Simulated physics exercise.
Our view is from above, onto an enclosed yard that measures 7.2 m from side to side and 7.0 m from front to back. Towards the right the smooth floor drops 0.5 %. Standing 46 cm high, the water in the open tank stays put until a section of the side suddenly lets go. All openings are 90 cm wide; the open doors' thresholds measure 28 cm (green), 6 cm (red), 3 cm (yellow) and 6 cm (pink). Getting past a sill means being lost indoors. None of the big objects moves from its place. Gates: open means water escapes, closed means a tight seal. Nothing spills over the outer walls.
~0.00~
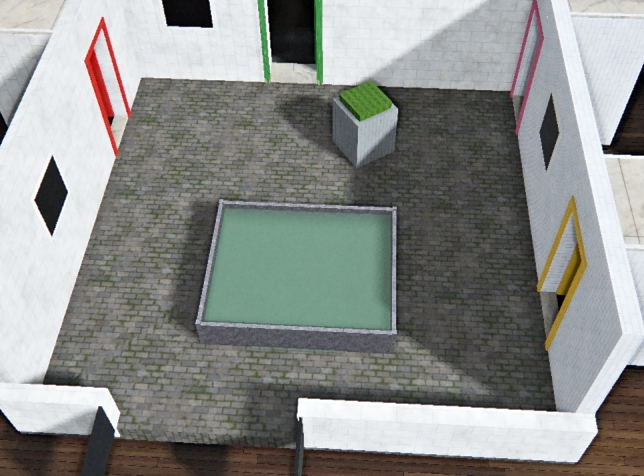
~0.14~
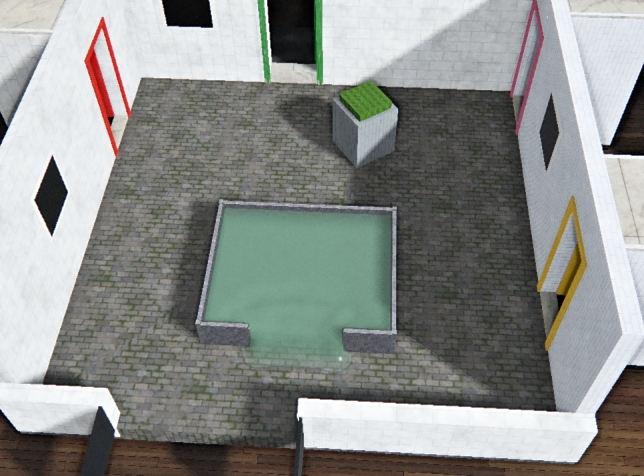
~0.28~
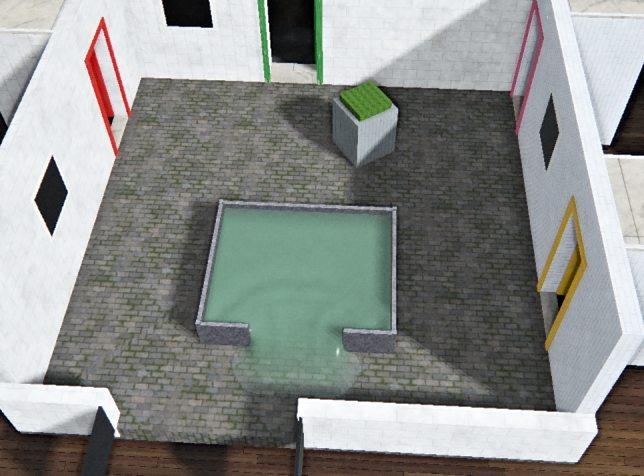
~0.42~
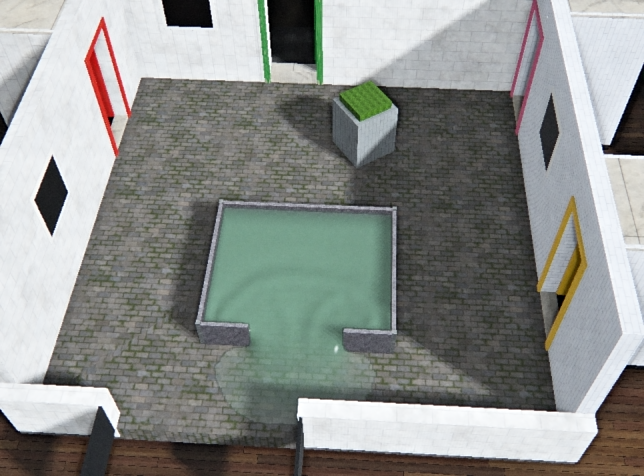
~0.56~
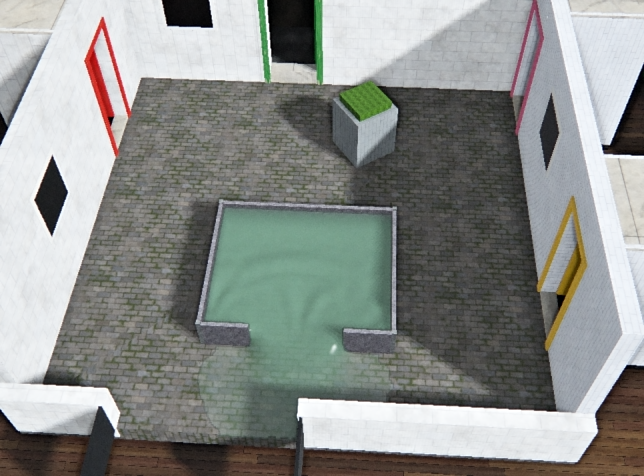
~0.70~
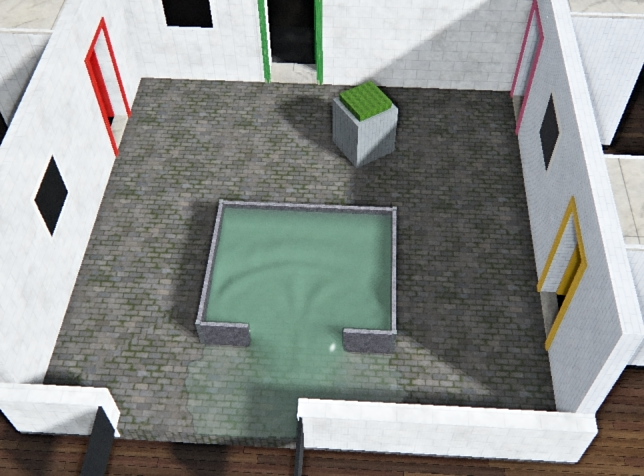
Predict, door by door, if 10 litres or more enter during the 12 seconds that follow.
Green door: Falls short; red door: Falls short; yellow door: Tops the amount; pink door: Falls short.
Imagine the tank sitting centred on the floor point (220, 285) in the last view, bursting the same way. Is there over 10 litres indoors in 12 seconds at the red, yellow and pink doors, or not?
Red: Within limit; yellow: Within limit; pink: Within limit.
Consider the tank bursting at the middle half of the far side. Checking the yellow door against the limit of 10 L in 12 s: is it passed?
Relative to that limit, yellow ends up on the low side.
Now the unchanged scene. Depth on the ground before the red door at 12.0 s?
Average: ~ 0.0 cm.
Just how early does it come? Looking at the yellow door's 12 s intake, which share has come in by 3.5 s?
It comes to about 15 per cent.
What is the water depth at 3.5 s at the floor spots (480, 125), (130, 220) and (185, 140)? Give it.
0, 0, 0 cm.
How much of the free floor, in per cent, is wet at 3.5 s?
Covered: Roughly 20 %.
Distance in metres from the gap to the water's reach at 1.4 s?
I'd put it close to 2.8 m.
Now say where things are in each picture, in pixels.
The first frame shows the open tank at (302, 266) is whole and still, 46 cm deep.
In the second frame, the front is at (346, 362), 0.8 m from the gap at (297, 340); 0.4 m2 of floor is under water; 46 cm left at the back of the open tank.
In the third frame, the front is at (345, 384), 0.9 m from the gap at (297, 341); 1.0 m2 of floor is under water; 46 cm left at the back of the open tank.
In the fourth frame, the front is at a hidden place, 1.2 m from the gap at (297, 341); 1.9 m2 of floor is under water; 46 cm left at the back of the open tank.
In the fifth frame, the front is at a hidden place, 1.6 m from the gap at (297, 341); 2.6 m2 of floor is under water; 46 cm left at the back of the open tank.
In the sixth frame, the front is at a hidden place, 1.8 m from the gap at (297, 341); 2.8 m2 of floor is under water; 46 cm left at the back of the open tank.
After 1.4 s water covers 10 % of the floor and is deepest (34 cm) near (321, 423); green door not reached, red door not reached, yellow door not reached, pink door not reached.
After 2.2 s water covers 15 % of the floor and is deepest (32 cm) near (321, 423); green door not reached, red door not reached, yellow door not reached, pink door not reached.
After 3.5 s water covers 20 % of the floor and is deepest (21 cm) near (321, 423); green door not reached, red door not reached, yellow door 8 cm at the sill, 8 L in, pink door not reached.
After 7.0 s water covers 40 % of the floor and is deepest (12 cm) near (308, 422); green door not reached, red door not reached, yellow door 6 cm at the sill, 42 L in, pink door 2 cm at the sill, 0 L in.
After 12.0 s water covers 50 % of the floor and is deepest (8 cm) near (321, 423); green door 2 cm at the sill, 0 L in, red door not reached, yellow door 4 cm at the sill, 58 L in, pink door 6 cm at the sill, 1 L in.
